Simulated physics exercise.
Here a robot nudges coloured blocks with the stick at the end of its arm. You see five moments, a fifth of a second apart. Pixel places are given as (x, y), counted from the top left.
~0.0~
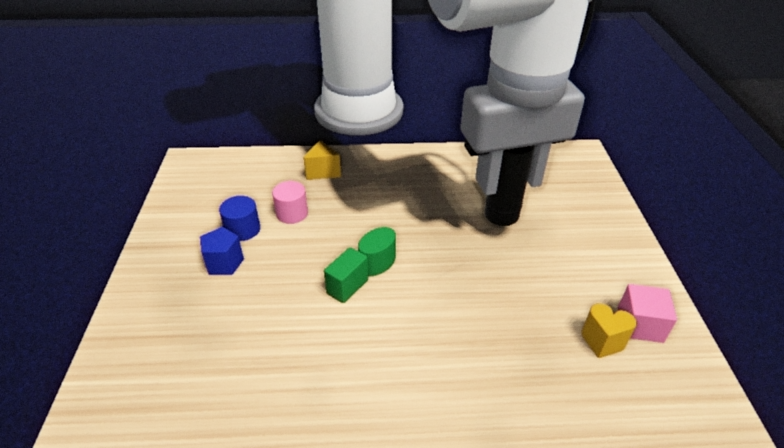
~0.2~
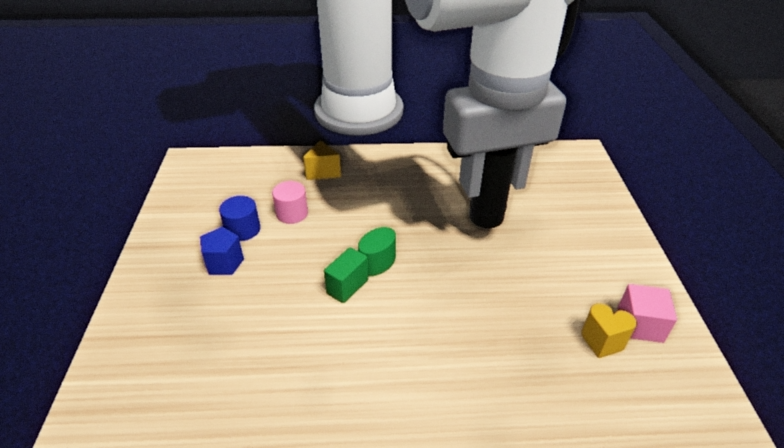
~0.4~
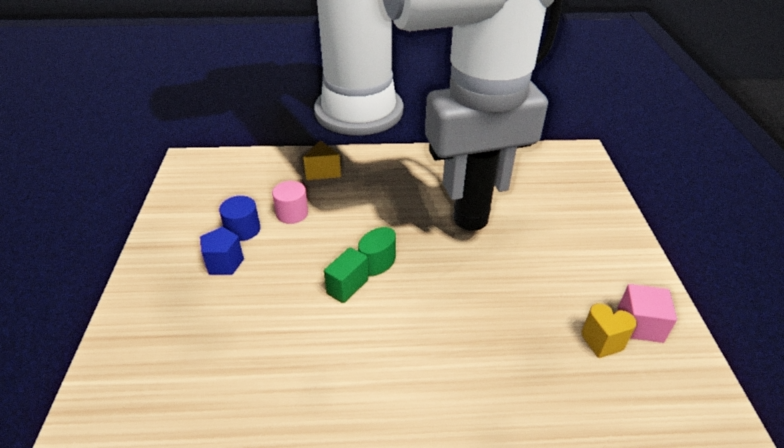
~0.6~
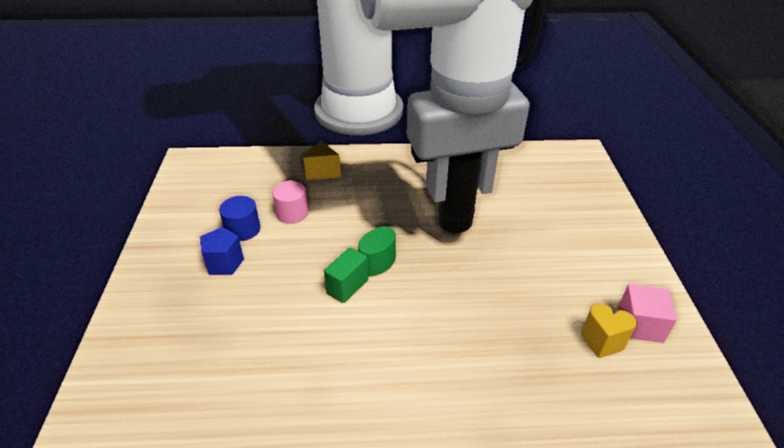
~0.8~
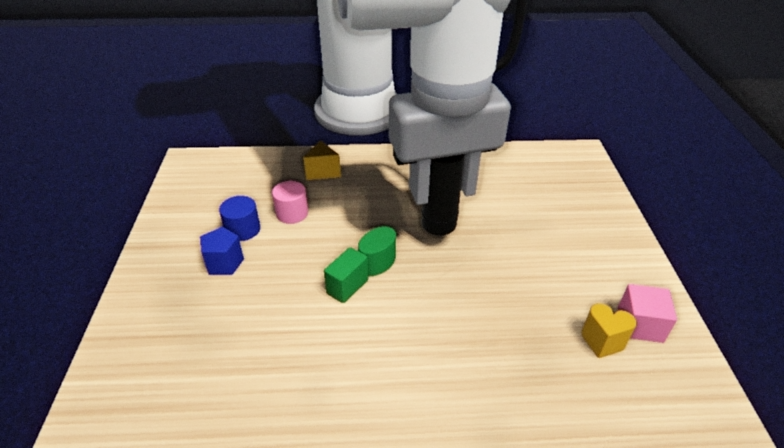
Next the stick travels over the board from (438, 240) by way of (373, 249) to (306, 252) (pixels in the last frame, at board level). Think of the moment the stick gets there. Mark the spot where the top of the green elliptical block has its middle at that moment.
Its top middle is near (335, 255).
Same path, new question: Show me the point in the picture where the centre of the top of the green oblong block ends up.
My estimate: (326, 285).
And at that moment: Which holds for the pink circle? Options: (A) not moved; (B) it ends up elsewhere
The one that fits is A, not moved.
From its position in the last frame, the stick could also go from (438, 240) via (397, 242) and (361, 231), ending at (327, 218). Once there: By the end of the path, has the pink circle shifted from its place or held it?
It is still where it was.
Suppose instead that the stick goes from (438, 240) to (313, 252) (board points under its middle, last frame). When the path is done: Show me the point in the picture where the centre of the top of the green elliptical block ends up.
I'd say the green elliptical block ends with its top centre at (344, 252).
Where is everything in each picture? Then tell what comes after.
Lower end of the stick at (502, 216), tops of blocks, pink circle at (289, 190), green oblong block at (346, 263), green elliptical block at (377, 239), in the first picture.
Stick at (486, 218), blocks as before, in the second picture.
Stick at (471, 220), blocks as before, in the third picture.
Stick at (455, 222), blocks as before, in the fourth picture.
Stick at (439, 225), pink circle at (289, 190), green oblong block at (346, 263), green elliptical block at (377, 239), in the fifth picture.
The first path, step by step. One third of the way, stick at (394, 231); green oblong block at (338, 269); green elliptical block at (366, 243).
Two thirds of the way, stick at (348, 236); green oblong block at (326, 285), turned 20° clockwise; green elliptical block at (340, 254), turned 75° anticlockwise.
At the end, stick at (304, 236); pink circle not moved; green oblong block at (326, 285), turned 20° clockwise; green elliptical block at (335, 255), turned 95° anticlockwise.
